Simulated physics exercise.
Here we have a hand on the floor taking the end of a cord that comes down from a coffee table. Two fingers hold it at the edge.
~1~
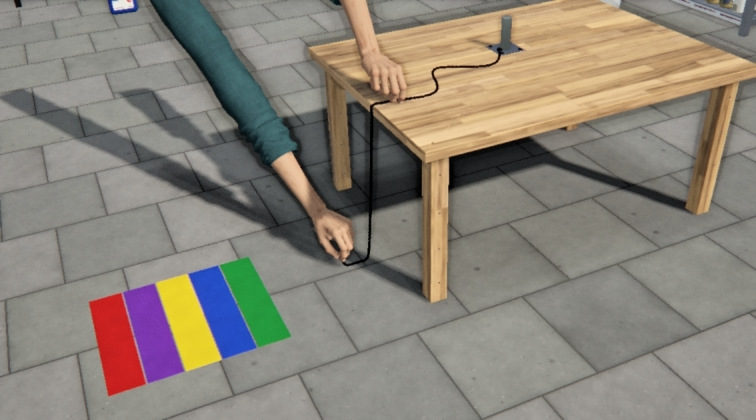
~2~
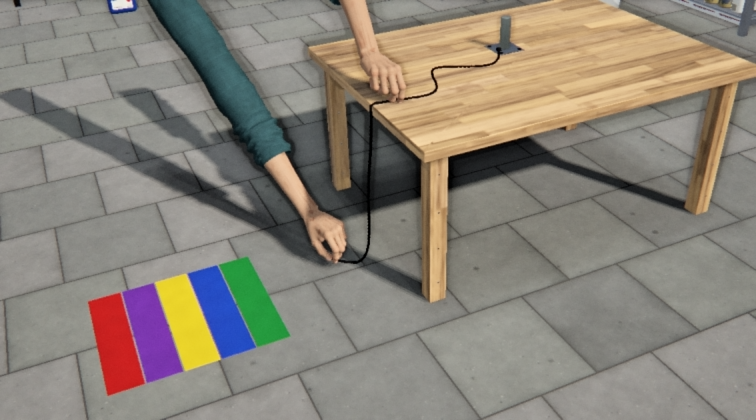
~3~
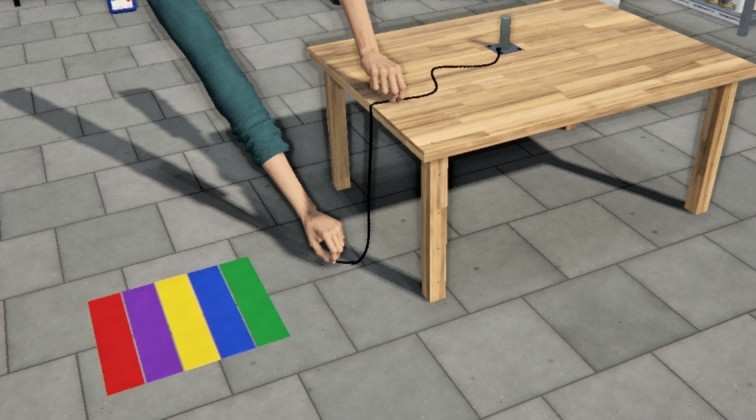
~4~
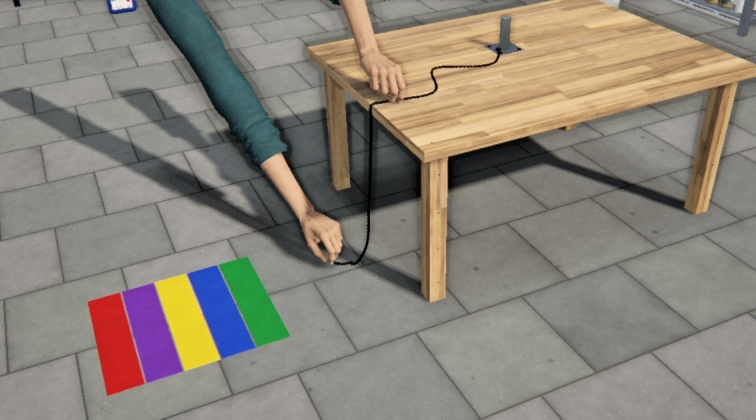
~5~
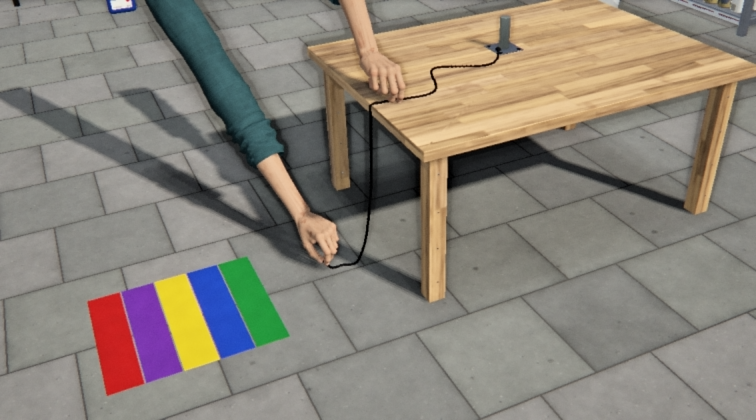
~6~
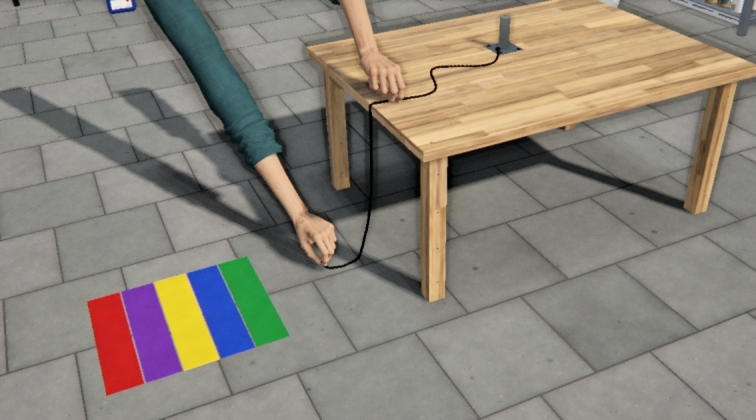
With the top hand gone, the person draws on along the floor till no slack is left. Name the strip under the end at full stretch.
The yellow one.
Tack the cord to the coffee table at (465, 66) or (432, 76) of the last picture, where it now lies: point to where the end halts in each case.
Try by try, around (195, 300) and (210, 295).
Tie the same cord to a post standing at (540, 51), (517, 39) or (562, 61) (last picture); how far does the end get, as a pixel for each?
In that order: (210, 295), (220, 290) and (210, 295).
Soon after, end near (239, 286); over green.
After that, end near (200, 297); over blue.
At the stop, end near (176, 304); over yellow. It halts on the yellow strip.
